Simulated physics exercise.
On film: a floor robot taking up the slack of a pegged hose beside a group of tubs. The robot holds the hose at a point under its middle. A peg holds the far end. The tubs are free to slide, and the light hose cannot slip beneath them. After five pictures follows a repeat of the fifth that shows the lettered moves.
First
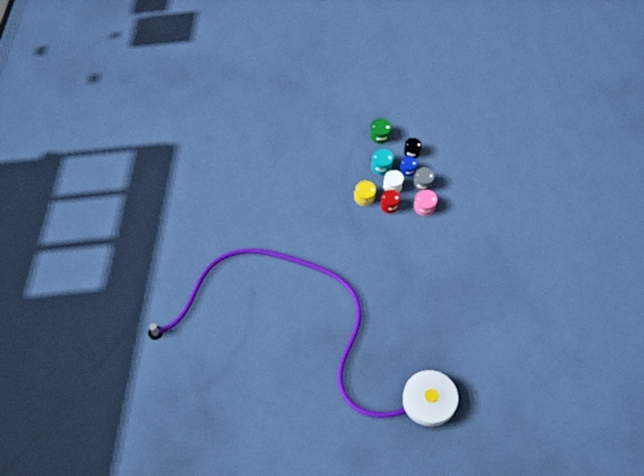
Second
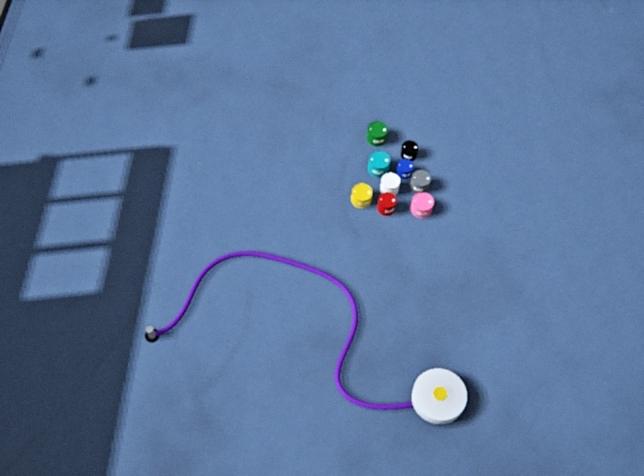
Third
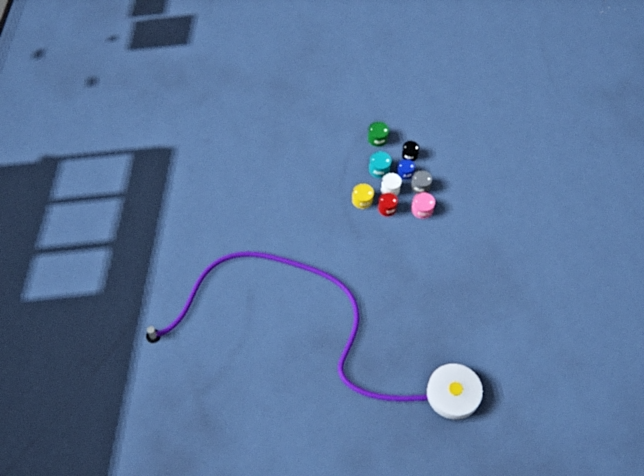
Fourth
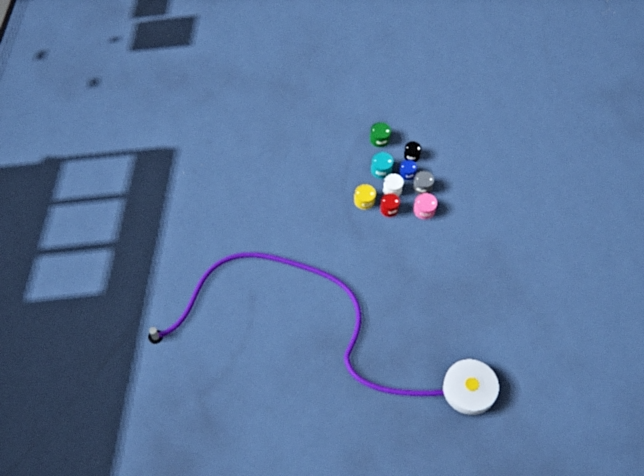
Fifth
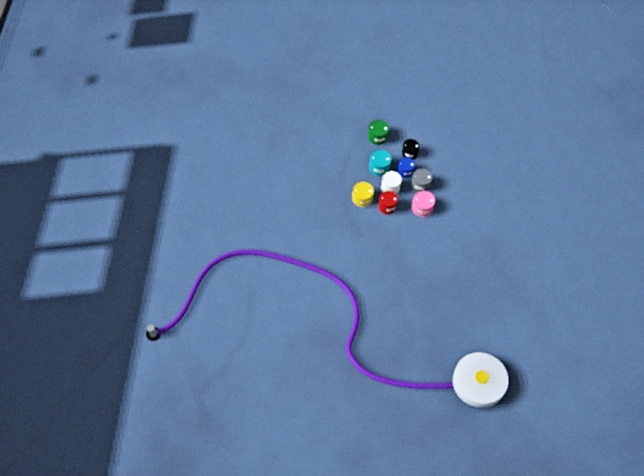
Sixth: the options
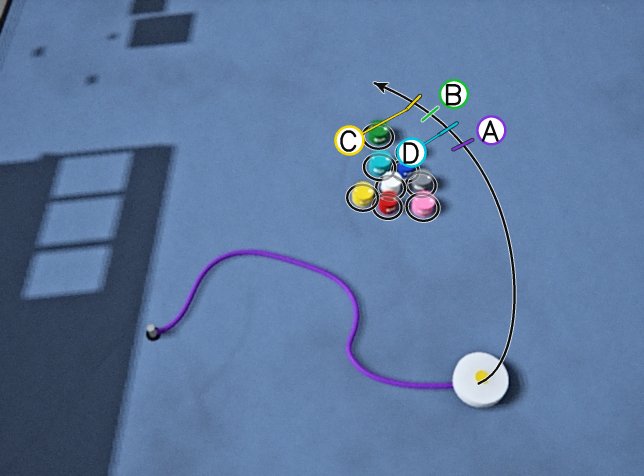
On a blue floor, a round white robot dragging a pegged purple hose slowly rightward and slightly up, below unmoving coloured tubs.
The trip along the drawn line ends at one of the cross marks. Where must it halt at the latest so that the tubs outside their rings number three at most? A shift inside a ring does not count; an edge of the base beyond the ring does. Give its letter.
At C, and not beyond.
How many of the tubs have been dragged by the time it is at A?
The count is none.
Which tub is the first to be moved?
The pink one.
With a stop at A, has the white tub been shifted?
No.
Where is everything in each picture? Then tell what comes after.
Black tub (413, 148); turquoise tub (382, 162); pink tub (425, 203), in the first picture.
Robot (439, 397); green tub (377, 134), in the second picture.
Robot (454, 392); yellow tub (363, 196), in the third picture.
Robot (470, 387); blue tub (408, 170), in the fourth picture.
Robot (480, 380); white tub (391, 184); black tub (411, 150); turquoise tub (380, 163), in the fifth picture.
On the marked copy, A at (463, 145); B at (430, 114); C at (414, 103); D at (448, 129); the route from (478, 384) via (496, 200) to (374, 83).
Taking C. A third of the way, robot (515, 269).
Two thirds of the way, robot (481, 163).
When it is over, robot (414, 98); pink tub (410, 194); one over the rings.
As for the rest, A is within the limit but short; B is within the limit but short; D is within the limit but short.
